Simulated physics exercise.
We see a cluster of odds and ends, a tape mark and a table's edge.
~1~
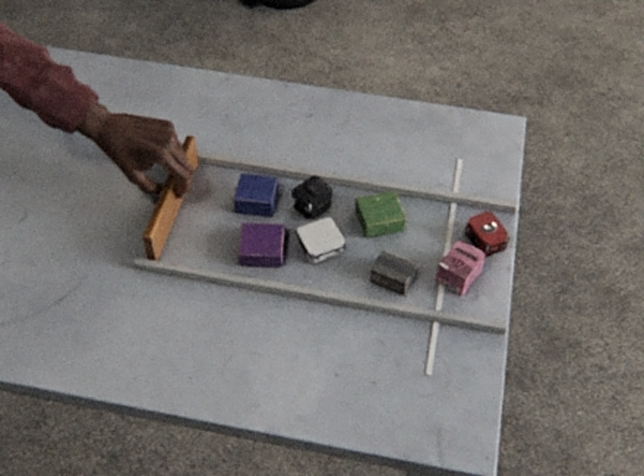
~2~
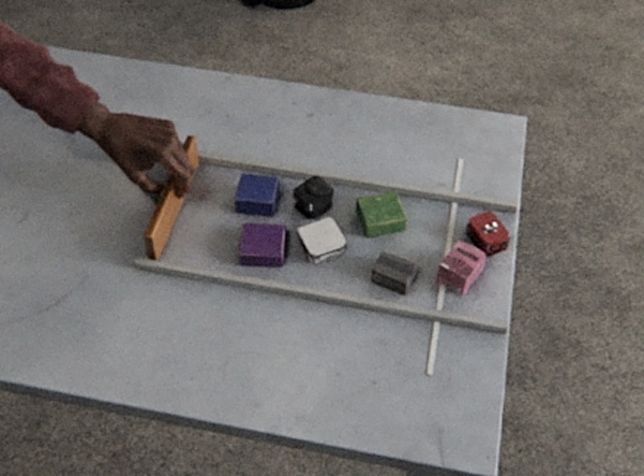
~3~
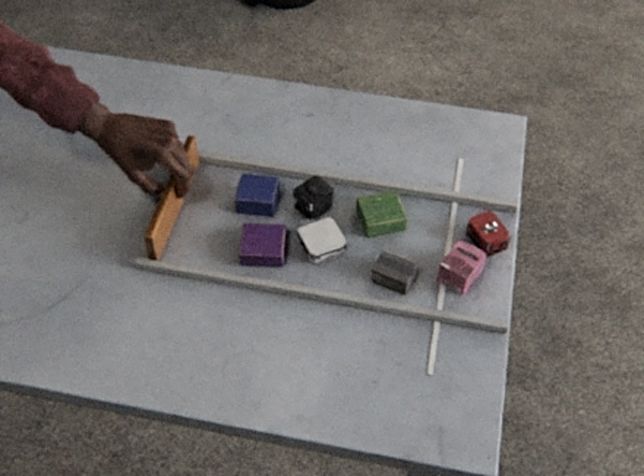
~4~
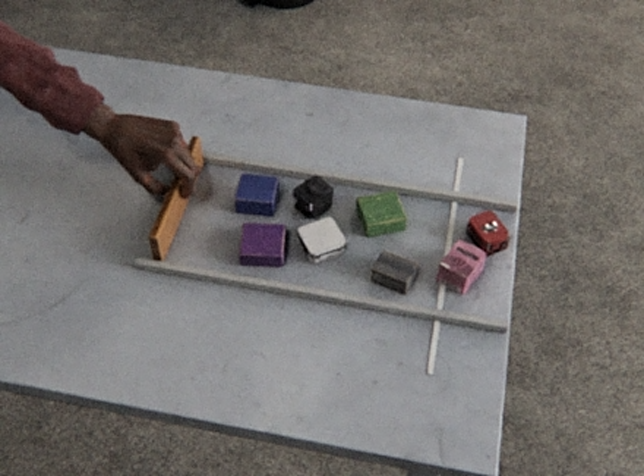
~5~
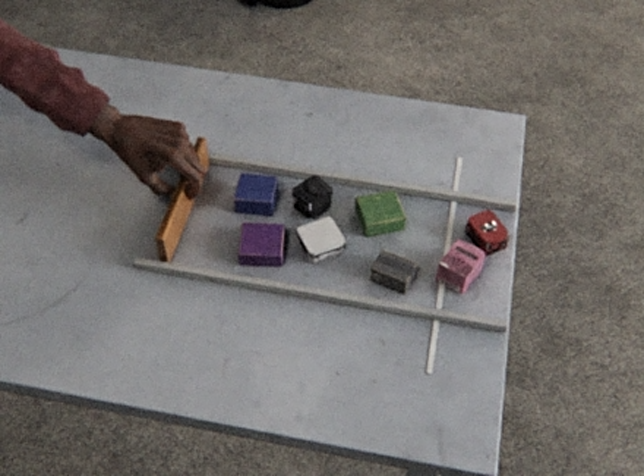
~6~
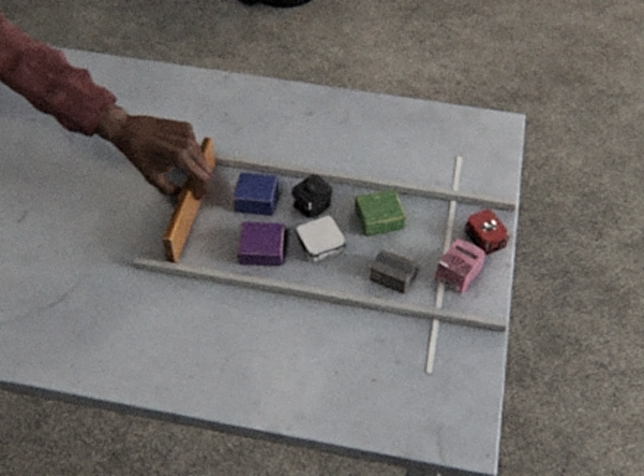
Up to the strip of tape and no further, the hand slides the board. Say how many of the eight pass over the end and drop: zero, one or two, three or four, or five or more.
I predict three or four come down off the table.
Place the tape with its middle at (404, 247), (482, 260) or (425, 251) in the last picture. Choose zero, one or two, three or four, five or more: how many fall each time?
So, one after another, I'd give just one or two; 5 or more; just one or two.
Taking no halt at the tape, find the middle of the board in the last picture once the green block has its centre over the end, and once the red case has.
I reckon its middle sits around (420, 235) and then around (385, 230).
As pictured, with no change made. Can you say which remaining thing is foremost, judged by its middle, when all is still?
The one you want is the grey box.
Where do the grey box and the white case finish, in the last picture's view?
(510, 302) and (502, 257), approximately.
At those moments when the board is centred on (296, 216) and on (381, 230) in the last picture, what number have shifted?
Respectively 5 and 8.
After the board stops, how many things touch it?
In total, 2.
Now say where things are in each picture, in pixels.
The first picture shows red case (487, 235); pink box (460, 268); grey box (394, 273); board (172, 197); tape (446, 256).
The second picture shows pink box (461, 268); blue block (257, 195).
The third picture shows grey box (395, 272); black case (314, 198).
The fourth picture shows red case (488, 234); green block (381, 214).
The fifth picture shows pink box (461, 267); purple block (262, 244).
The sixth picture shows red case (486, 233); pink box (460, 266); grey box (394, 271); board (191, 199); tape (446, 254).
A little later, none off yet; red case at rest near (486, 233); pink box at rest near (460, 266); grey box at rest near (394, 271).
Next, none off yet; red case at rest near (486, 233); pink box at rest near (460, 266); grey box shifted a little near (401, 279).
Later still, none off yet; red case tilted well over near (538, 266); pink box shifted about its own width near (491, 269); grey box shifted well along near (470, 294).
When it is over, the number that fall off is three or four; down, green block, pink box and red case.
